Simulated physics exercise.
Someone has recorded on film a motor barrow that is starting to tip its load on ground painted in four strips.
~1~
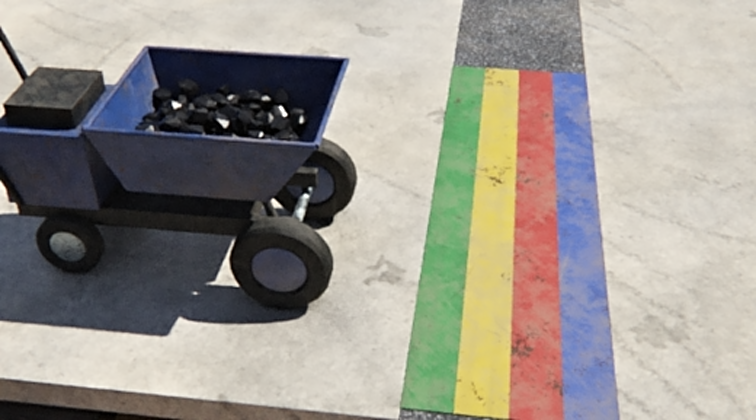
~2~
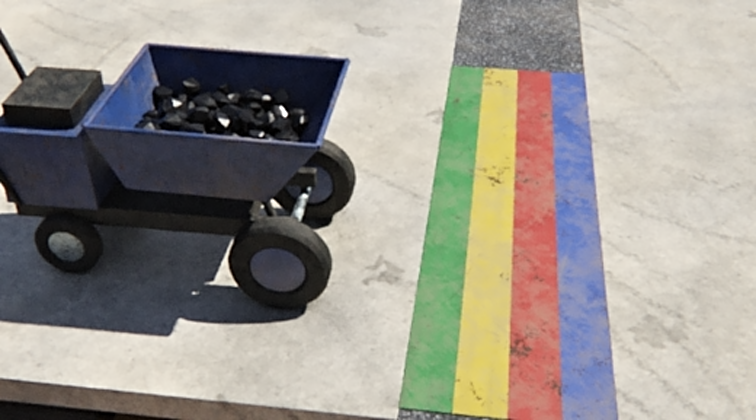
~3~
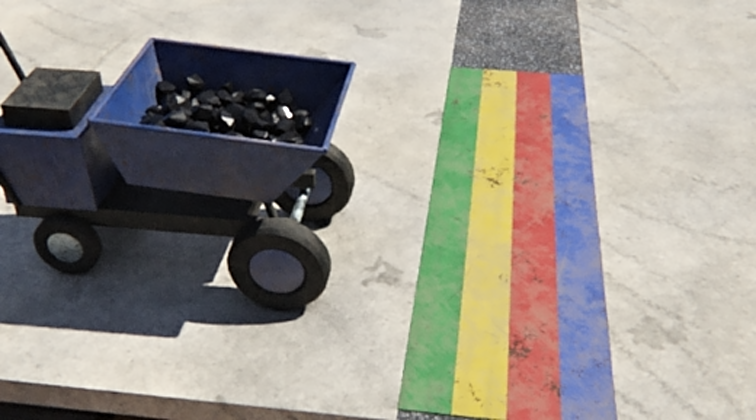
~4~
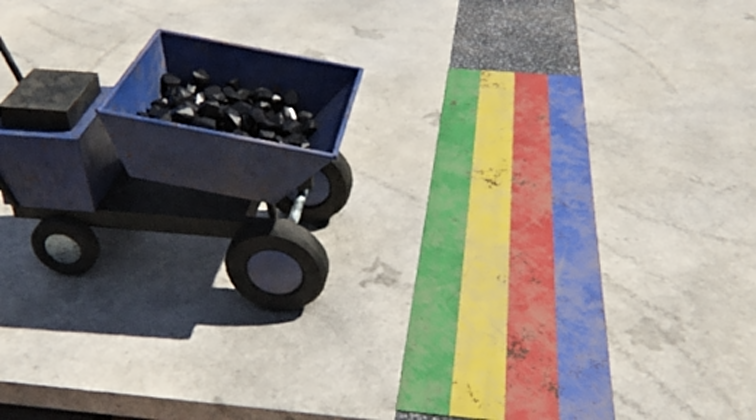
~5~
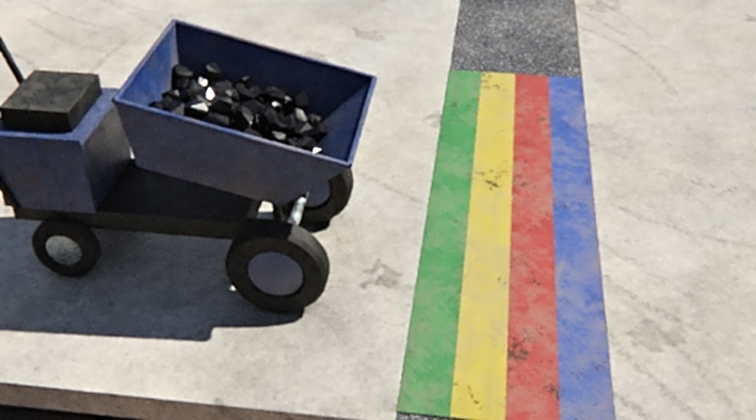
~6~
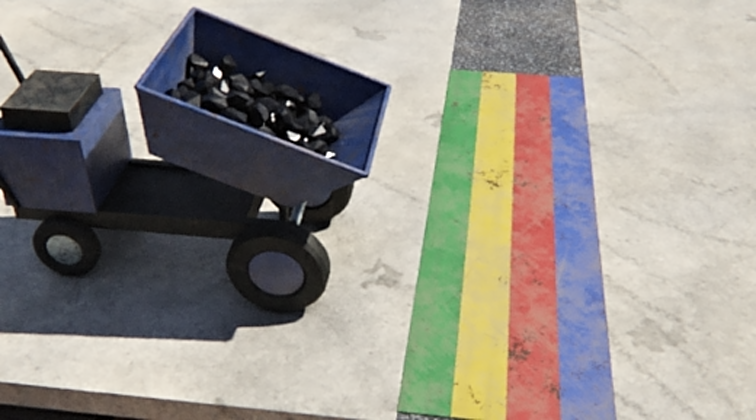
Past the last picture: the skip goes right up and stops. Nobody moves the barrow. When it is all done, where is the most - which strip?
On the yellow strip.
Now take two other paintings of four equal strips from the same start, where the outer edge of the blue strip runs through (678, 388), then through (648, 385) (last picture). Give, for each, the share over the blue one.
Respectively 0 and 10 percent.
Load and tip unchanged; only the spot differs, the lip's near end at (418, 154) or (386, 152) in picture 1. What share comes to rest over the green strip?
It comes out near 0 in a hundred for the first and near 0 in a hundred for the second.
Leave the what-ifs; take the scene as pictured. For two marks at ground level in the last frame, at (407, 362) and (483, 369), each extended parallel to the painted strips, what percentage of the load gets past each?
Roughly 80 and 40 %.
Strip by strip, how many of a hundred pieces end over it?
Estimated shares: Green strip 20 %, yellow strip 30 %, red strip 15 %, blue strip 10 %.
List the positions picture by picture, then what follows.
In the first picture, lip of the skip at (316, 147), level; top of the load at (222, 126), lumps of coal; green strip at (434, 354); yellow strip at (485, 359); red strip at (536, 364); blue strip at (588, 369).
In the second picture, lip of the skip at (317, 147), level; top of the load at (209, 121).
In the third picture, lip of the skip at (324, 151), tipped barely; top of the load at (201, 112).
In the fourth picture, lip of the skip at (334, 157), tipped a little; top of the load at (190, 119).
In the fifth picture, lip of the skip at (349, 166), tipped a little; top of the load at (202, 114).
In the sixth picture, lip of the skip at (366, 176), tipped clearly; top of the load at (203, 89); green strip at (431, 358); yellow strip at (482, 363); red strip at (533, 368); blue strip at (585, 373).
Soon, skip tipped steeply; all in the skip.
A while on, skip tipped right over; about two thirds in the skip; a small part over the green strip; a small part over the yellow strip; a stray few over the red strip.
Towards the end, skip tipped right over; about a quarter in the skip; about a quarter over the green strip; about a third over the yellow strip; about a quarter over the red strip; a small part over the blue strip; a stray few off the paint.
Finally, skip tipped right over; about a quarter in the skip; about a quarter over the green strip; about a third over the yellow strip; about a quarter over the red strip; a small part over the blue strip; a stray few off the paint.
